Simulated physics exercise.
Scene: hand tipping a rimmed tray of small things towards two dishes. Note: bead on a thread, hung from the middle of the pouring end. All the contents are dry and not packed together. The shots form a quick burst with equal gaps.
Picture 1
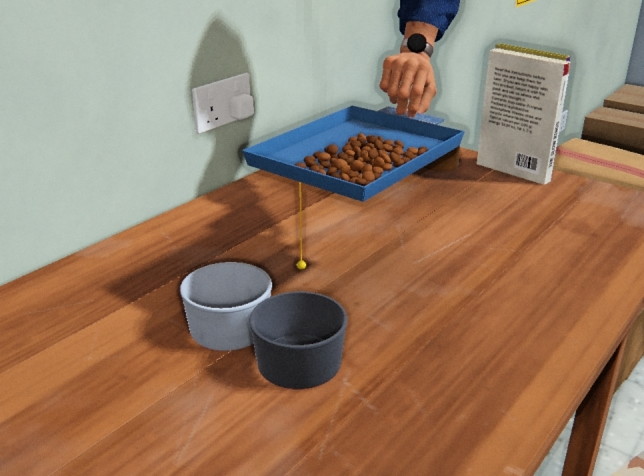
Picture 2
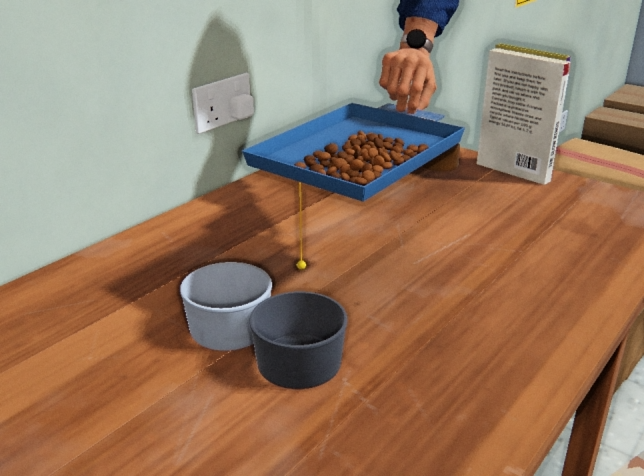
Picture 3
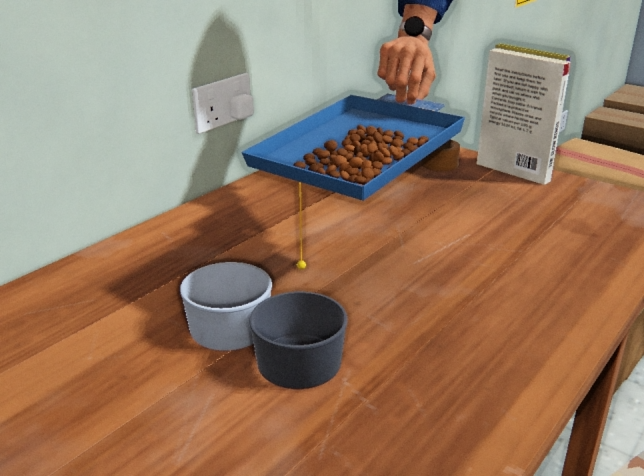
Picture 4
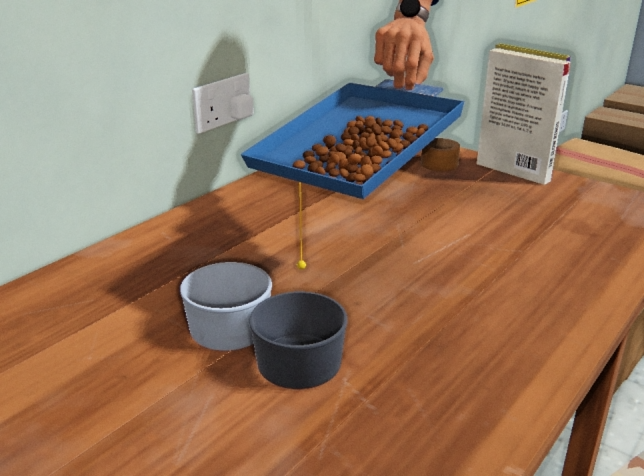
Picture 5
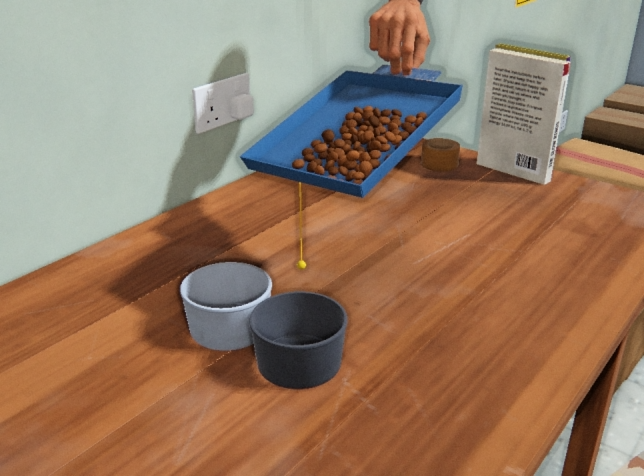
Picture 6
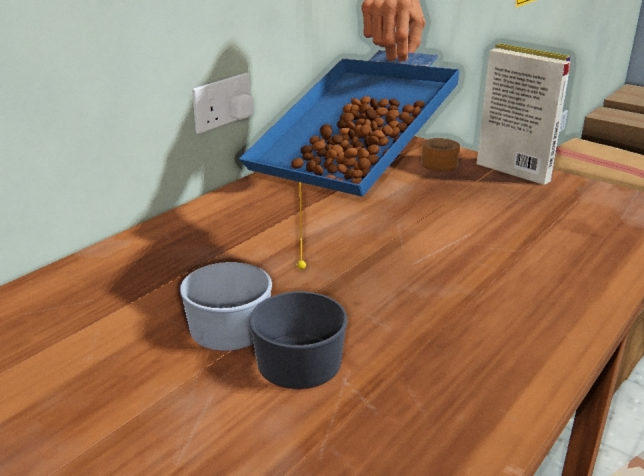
A blue rimmed tray of brown kibble is held by a hand above a wooden table against a pale green wall, seen from slightly above by a still camera. A pale grey dish and a dark grey dish stand below, with a yellow bead hanging on a thread, and a book and wall socket behind. The hand raises the tray's far end, steadily steepening its slant towards the viewer.
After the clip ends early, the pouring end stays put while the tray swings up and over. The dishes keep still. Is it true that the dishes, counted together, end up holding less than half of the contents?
Looks like the dishes end up with the bulk of it in the end.
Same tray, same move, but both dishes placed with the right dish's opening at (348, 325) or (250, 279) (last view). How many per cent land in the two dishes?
Respectively 60 percent and 70 percent.
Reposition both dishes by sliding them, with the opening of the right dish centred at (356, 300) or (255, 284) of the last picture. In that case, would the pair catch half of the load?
Result, first setup: The minor share; second setup: The bulk.
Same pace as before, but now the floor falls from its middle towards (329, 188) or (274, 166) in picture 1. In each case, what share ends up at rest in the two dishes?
Near 60 % and 40 %.
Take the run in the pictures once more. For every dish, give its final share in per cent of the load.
For the left dish 60 %, for the right dish 20 %.
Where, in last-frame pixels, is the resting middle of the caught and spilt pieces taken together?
About pixel (233, 321).
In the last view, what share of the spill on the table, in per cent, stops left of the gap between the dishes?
That would be roughly 70 per cent.
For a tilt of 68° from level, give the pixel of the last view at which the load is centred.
Around (298, 159).
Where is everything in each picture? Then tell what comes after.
The first frame shows corners of the pouring end at (247, 150) and (364, 185), level; middle of the load at (367, 158), bits of dog kibble; left dish at (196, 322); right dish at (268, 359); bead on its thread at (301, 265).
The second frame shows corners of the pouring end at (247, 150) and (363, 185), level; middle of the load at (367, 156).
The third frame shows corners of the pouring end at (246, 152) and (363, 184), tipped barely, lowest at the left corner; middle of the load at (367, 152).
The fourth frame shows corners of the pouring end at (245, 153) and (361, 184), tipped a little, lowest at the left corner; middle of the load at (366, 145).
The fifth frame shows corners of the pouring end at (244, 155) and (360, 183), tipped clearly, lowest at the left corner; middle of the load at (364, 139).
The sixth frame shows corners of the pouring end at (244, 157) and (358, 182), tipped clearly, lowest at the left corner; middle of the load at (362, 133); left dish at (196, 322); right dish at (268, 359).
Soon, tray tipped steeply; nearly all on the tray; a small part in the air.
A while on, tray tipped past a quarter turn; a small part on the tray; about a quarter in the right dish; about half in the left dish; a small part outside both; about a quarter in the air.
Towards the end, tray tipped past a quarter turn; about a quarter in the right dish; about two thirds in the left dish; about a quarter outside both.
Finally, tray tipped past a quarter turn; about a quarter in the right dish; about two thirds in the left dish; about a quarter outside both.
